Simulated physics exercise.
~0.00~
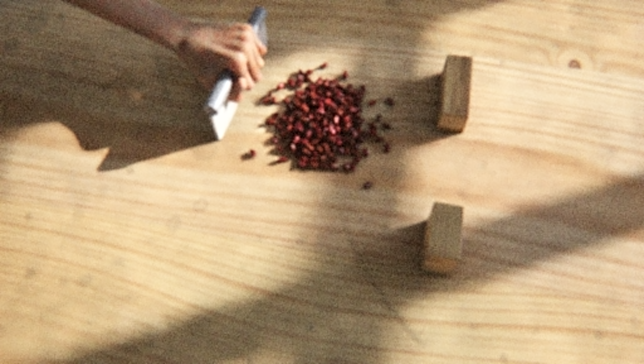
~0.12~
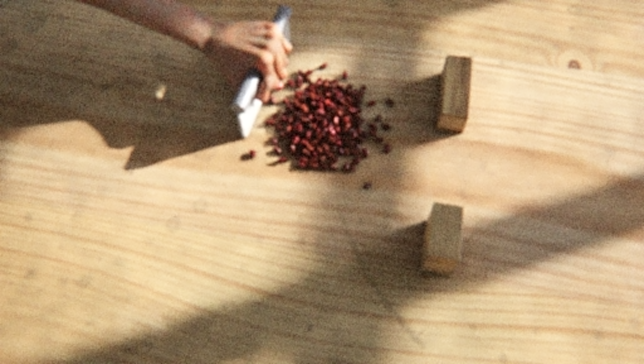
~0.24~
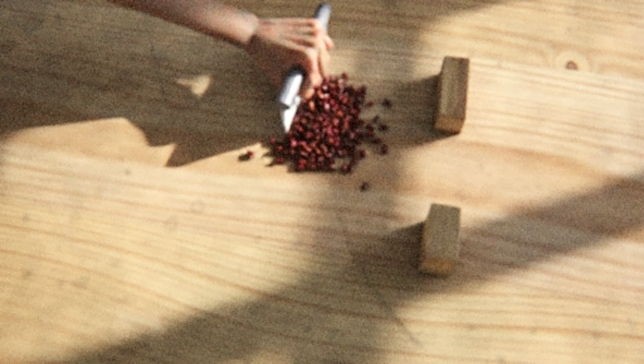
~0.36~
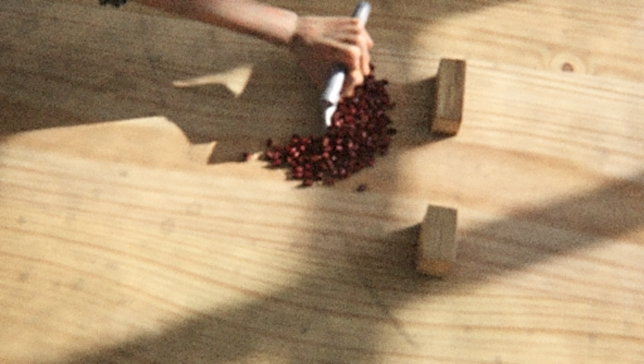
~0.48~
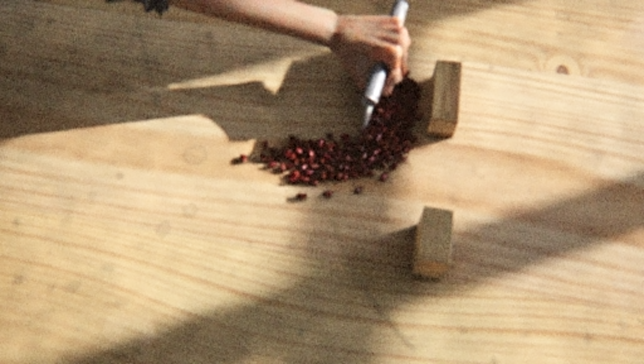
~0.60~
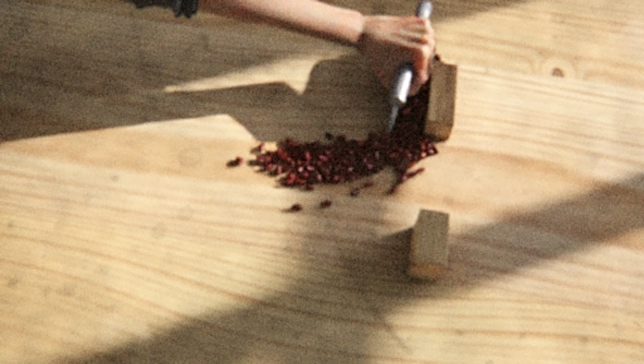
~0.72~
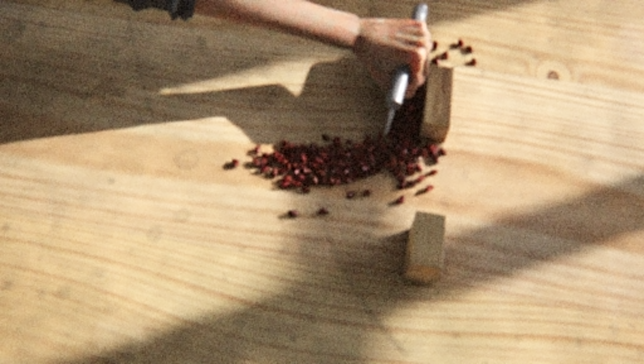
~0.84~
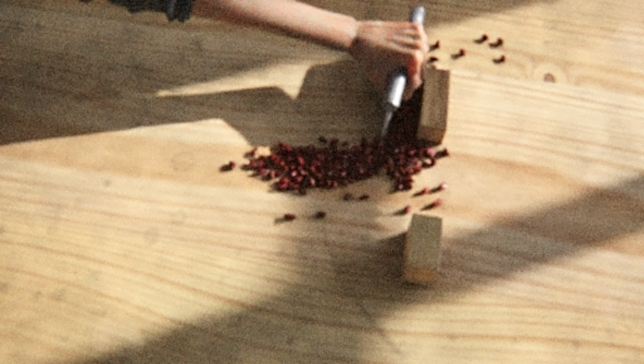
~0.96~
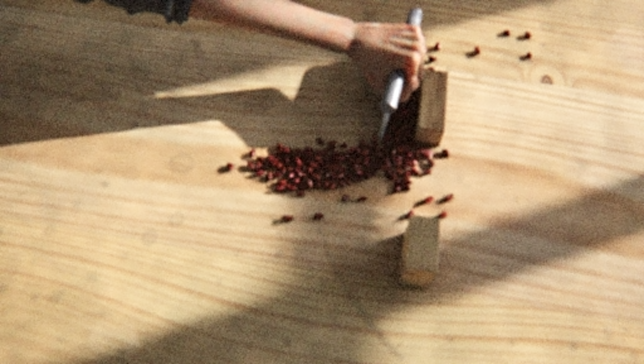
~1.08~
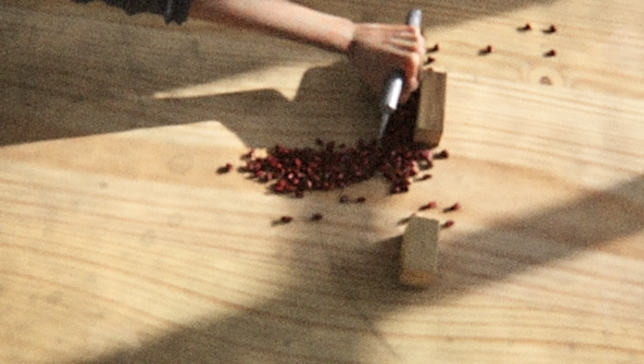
The clip shows a hand sliding a scraper rightward across a wooden surface into a pile of dark red beans, spreading them toward two wooden blocks. The hand halts beside the upper block, where most beans stay heaped before the blocks while a few scatter past the upper one and near the gap.
